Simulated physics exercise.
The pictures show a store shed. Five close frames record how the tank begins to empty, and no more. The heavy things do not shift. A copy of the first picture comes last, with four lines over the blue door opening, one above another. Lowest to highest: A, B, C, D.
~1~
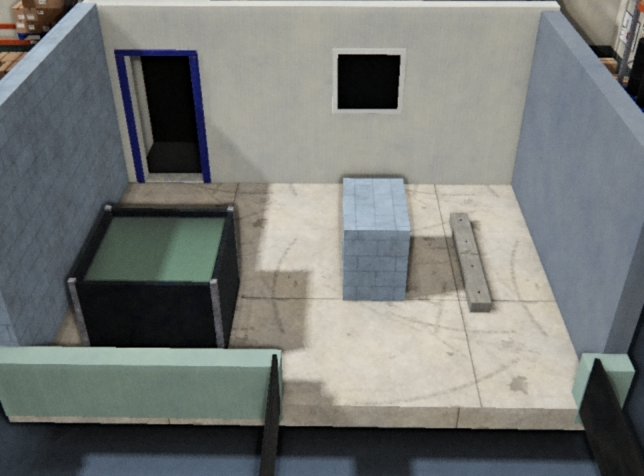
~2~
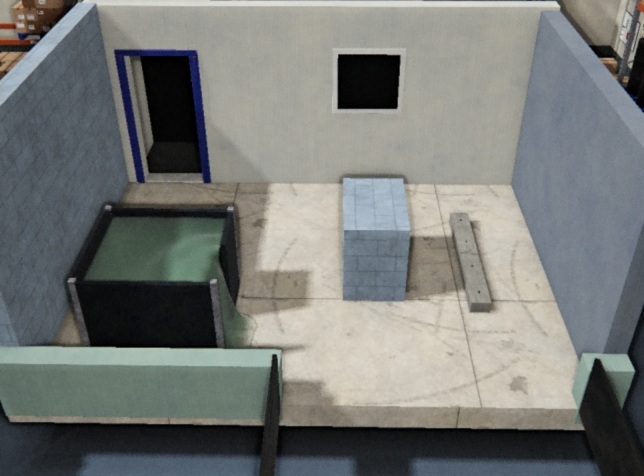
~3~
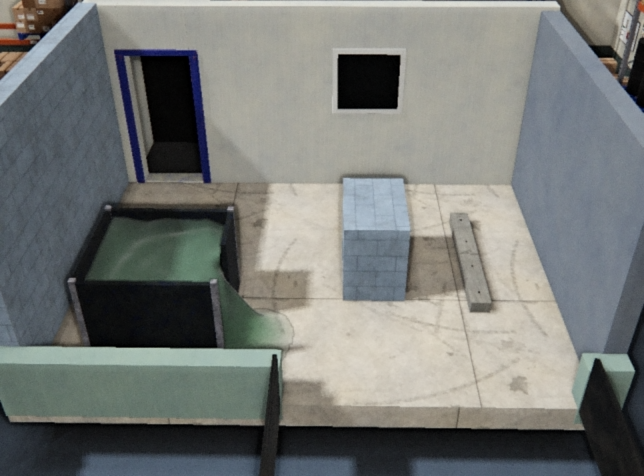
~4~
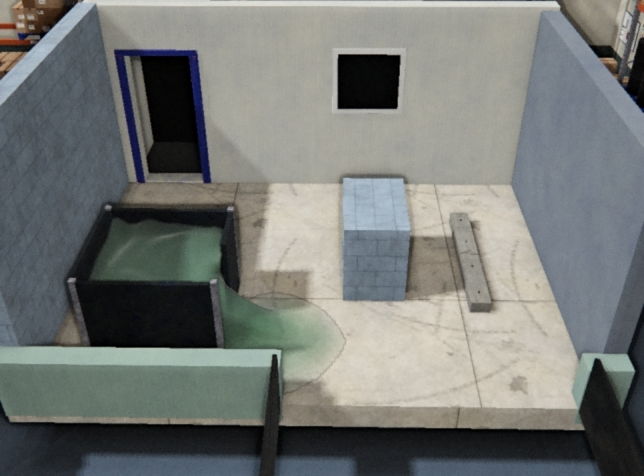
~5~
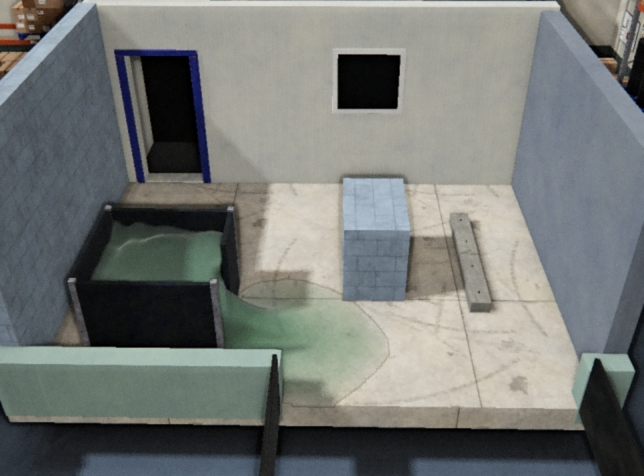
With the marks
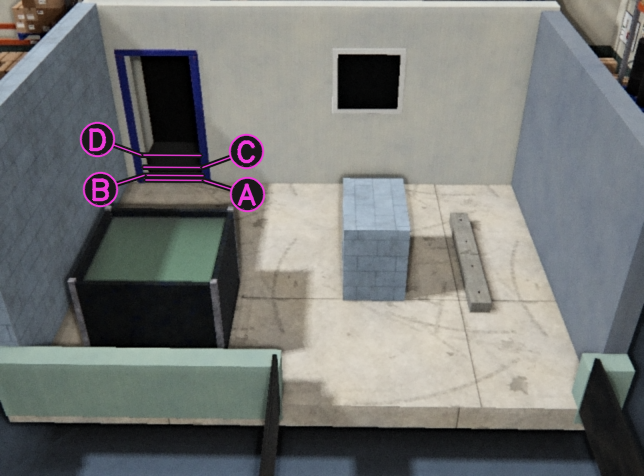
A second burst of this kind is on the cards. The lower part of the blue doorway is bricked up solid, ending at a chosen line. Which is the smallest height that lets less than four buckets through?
A will do.
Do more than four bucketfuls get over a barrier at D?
No.
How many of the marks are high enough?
All of the four.
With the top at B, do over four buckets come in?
No, that is safe.
On the marked copy, A at (174, 180); B at (173, 175); C at (172, 167); D at (171, 155); from the bottom up A, B, C, D.
With A, a splash gets over, under a bucket.
With B, nothing gets over.
With C, nothing gets over.
With D, nothing gets over.
